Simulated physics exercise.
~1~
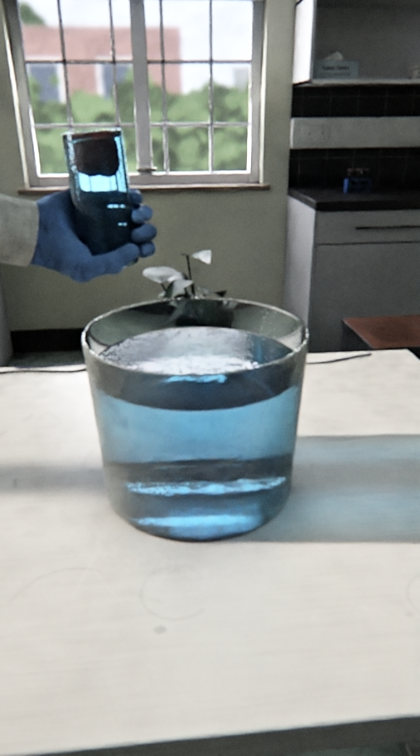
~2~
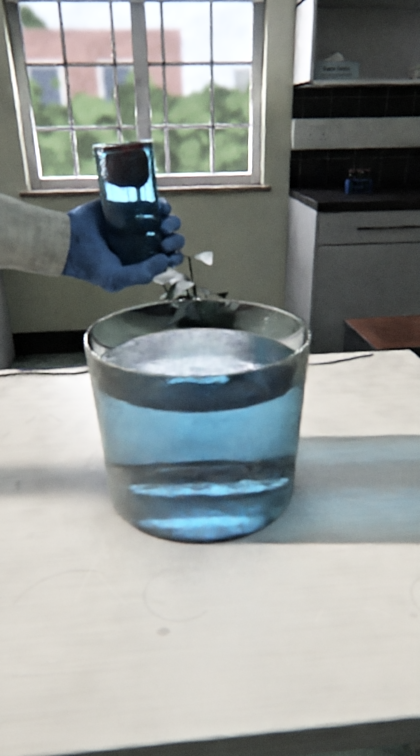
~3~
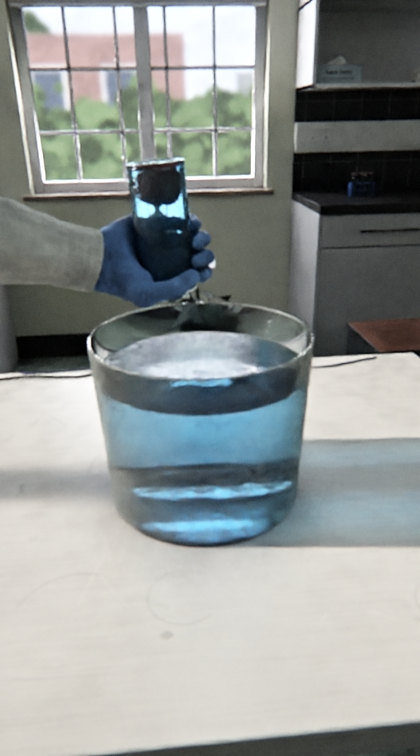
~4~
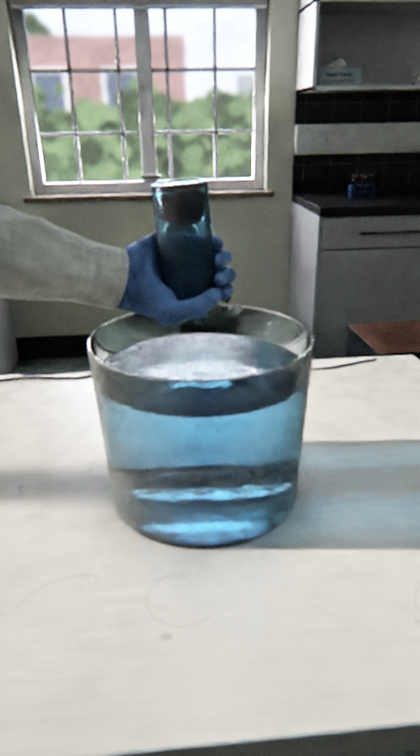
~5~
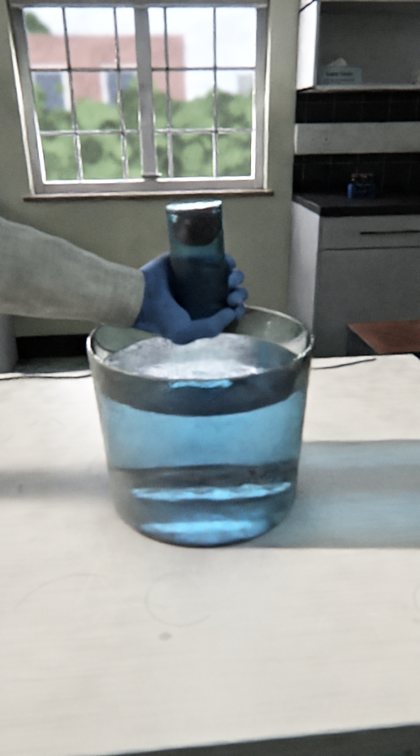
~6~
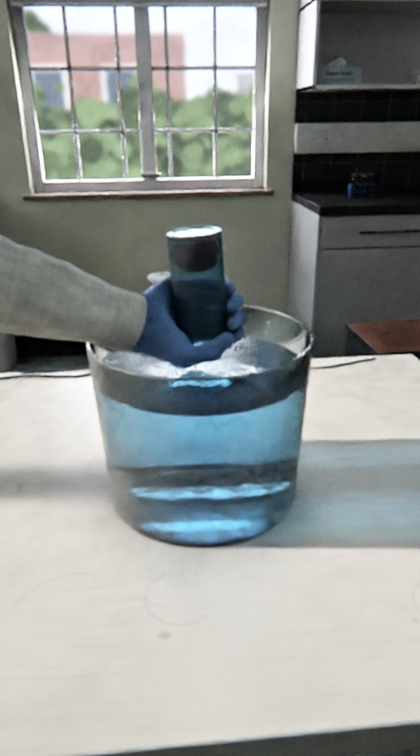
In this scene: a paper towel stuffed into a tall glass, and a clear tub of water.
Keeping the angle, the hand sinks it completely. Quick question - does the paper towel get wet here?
No - water never gets to it.
Next, the tall glass enters the water.
After that, air is trapped inside and holds the level down.
Finally, the tall glass is under, still full of air, and the paper towel is dry.
